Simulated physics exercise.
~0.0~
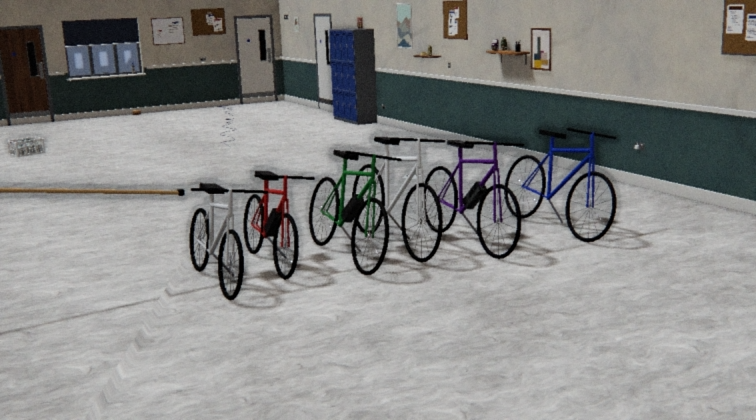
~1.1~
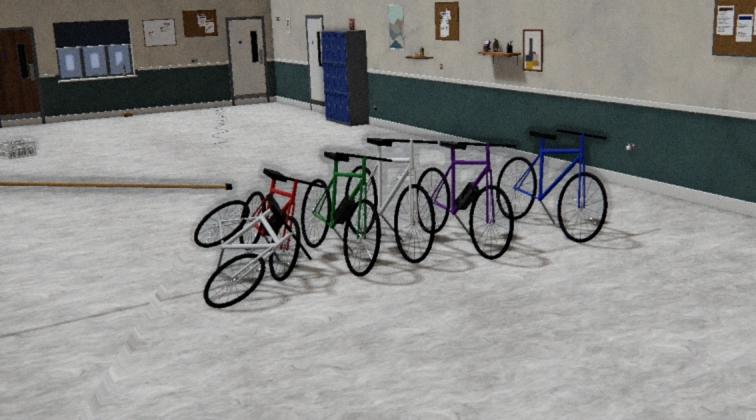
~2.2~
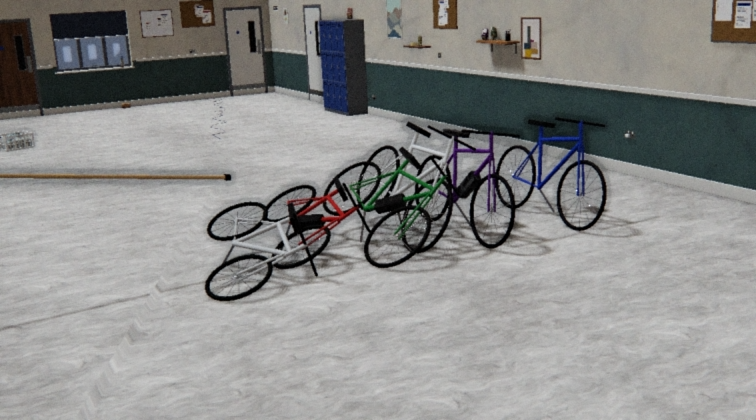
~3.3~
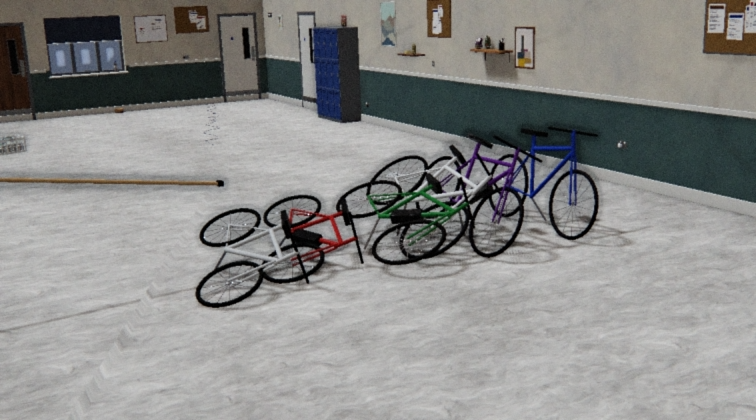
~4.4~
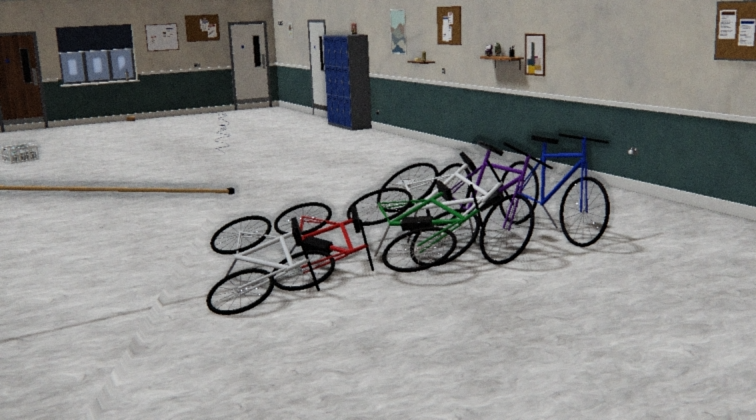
Pole nudging a parked white bicycle, toppling red, green, white and purple bikes in turn against one another, blue bicycle left standing.
